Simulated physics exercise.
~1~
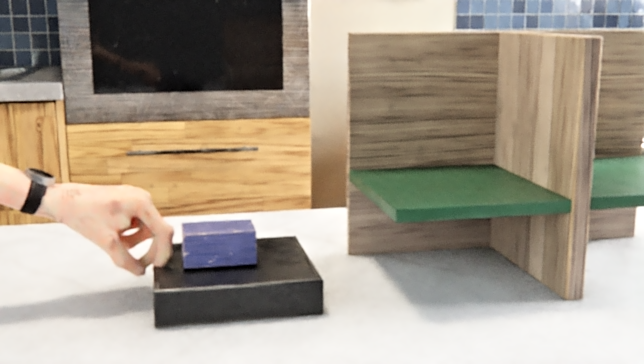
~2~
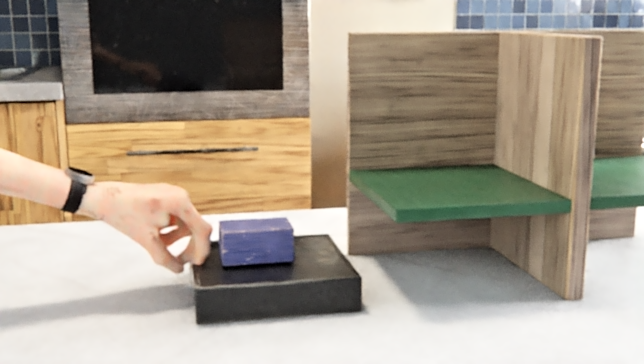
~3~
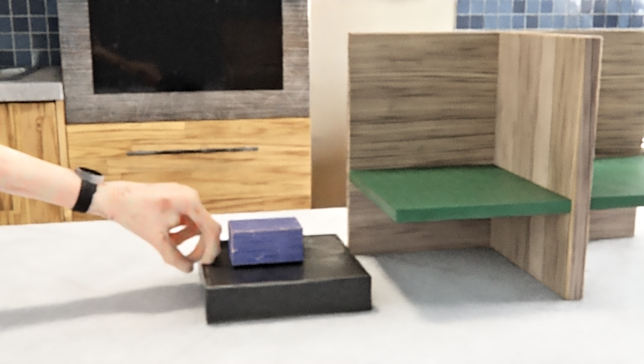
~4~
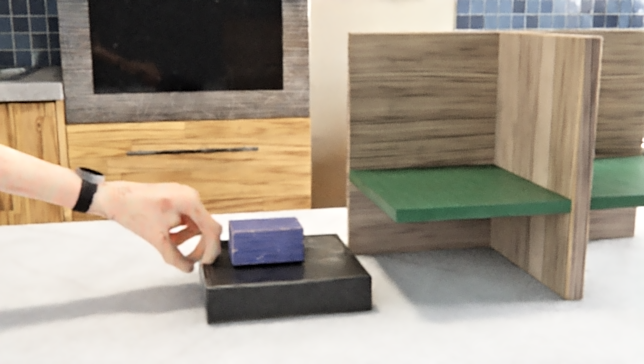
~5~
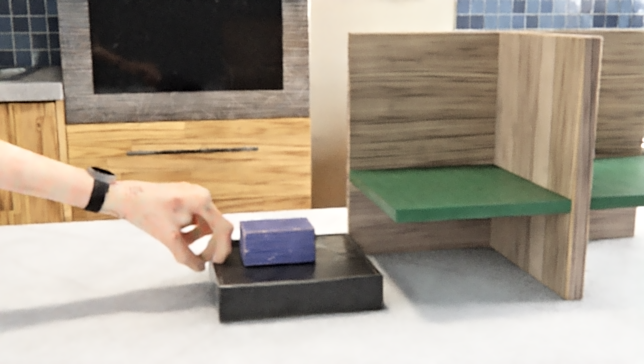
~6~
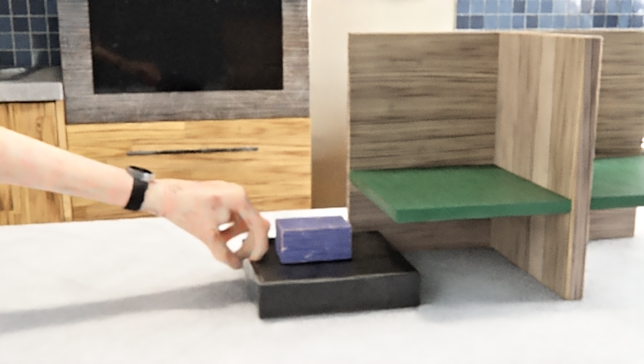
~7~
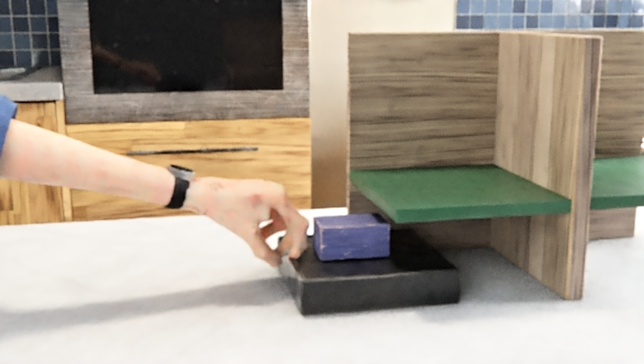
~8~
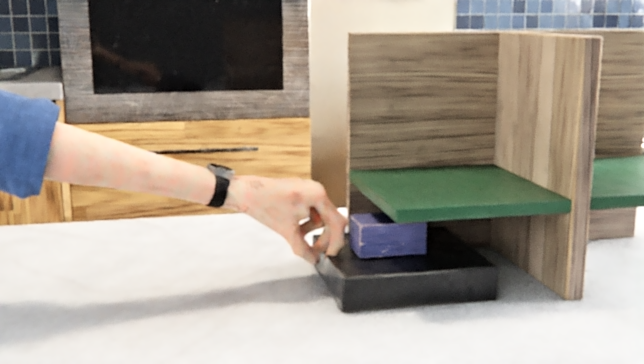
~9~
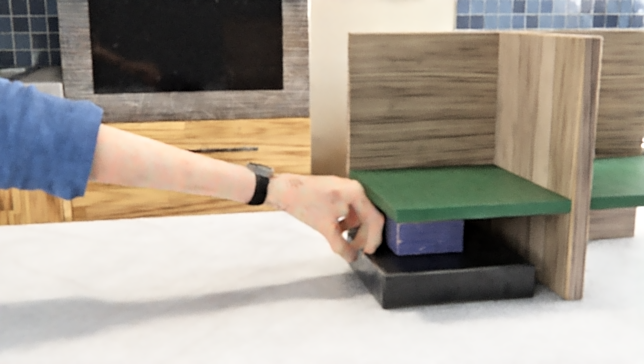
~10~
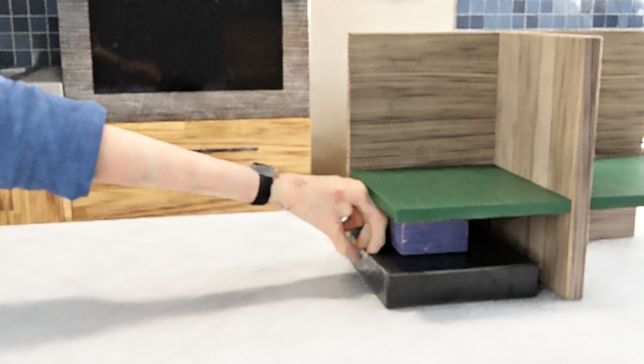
A black tray carrying a blue block moves across a pale countertop, seen from a still view in front, with wooden drawers and a dark oven behind. On the right stands a wooden stand with a green shelf. A hand with a dark watch holds the tray's left edge and pushes it right, pausing briefly before continuing. The blue-sleeved arm stretches farther into view as the tray slides under the shelf. The block rides along, passing below the green shelf without being knocked, and ends on the tray beneath it, the hand still at the tray's edge.
